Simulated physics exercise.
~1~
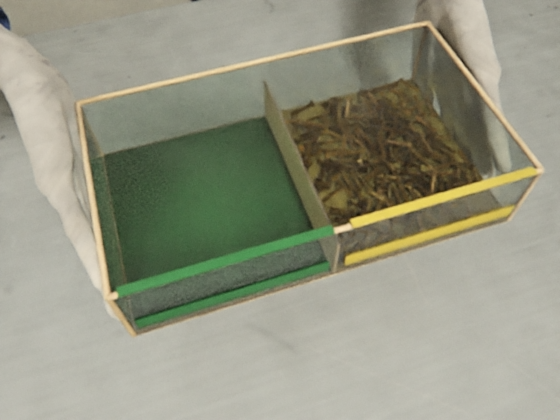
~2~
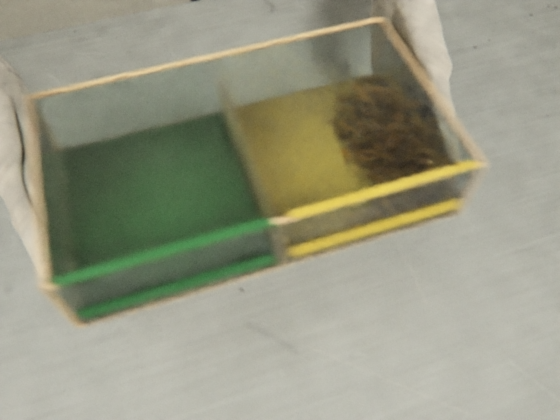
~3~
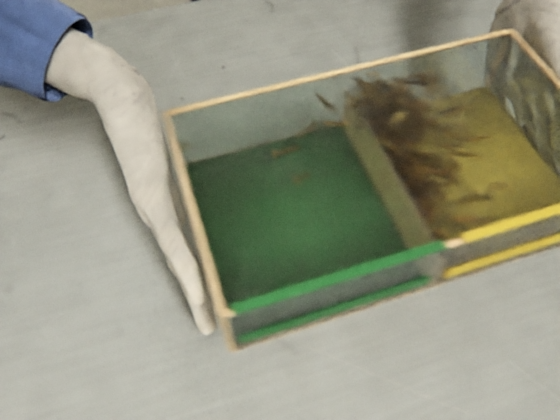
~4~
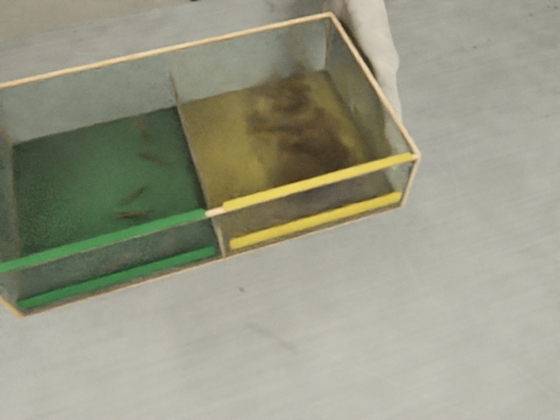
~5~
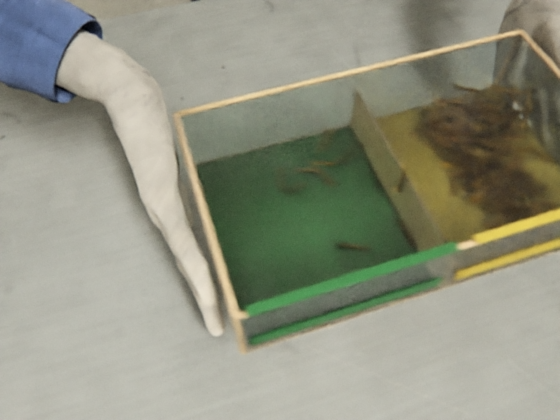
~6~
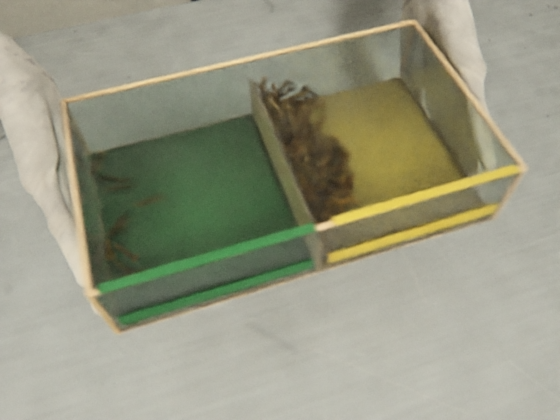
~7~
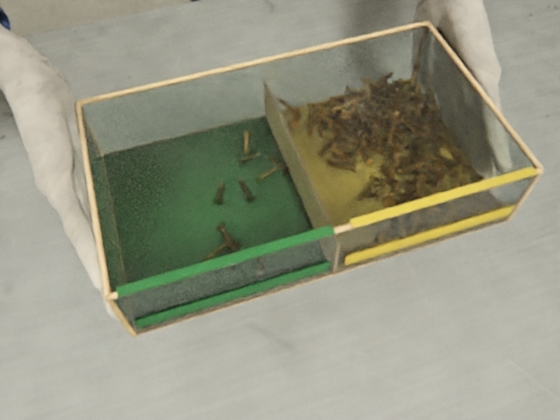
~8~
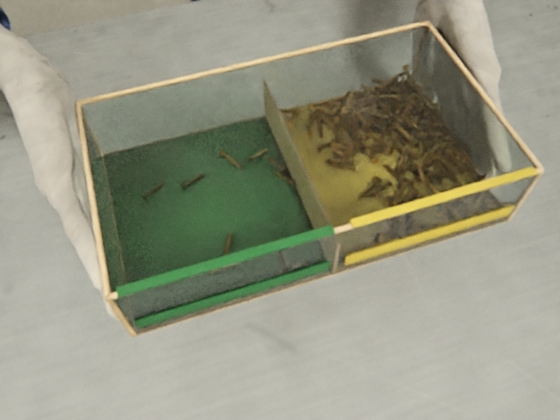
Gloved hands shaking a divided clear box side to side, a few brass-coloured screws crossing to green, most staying in yellow.
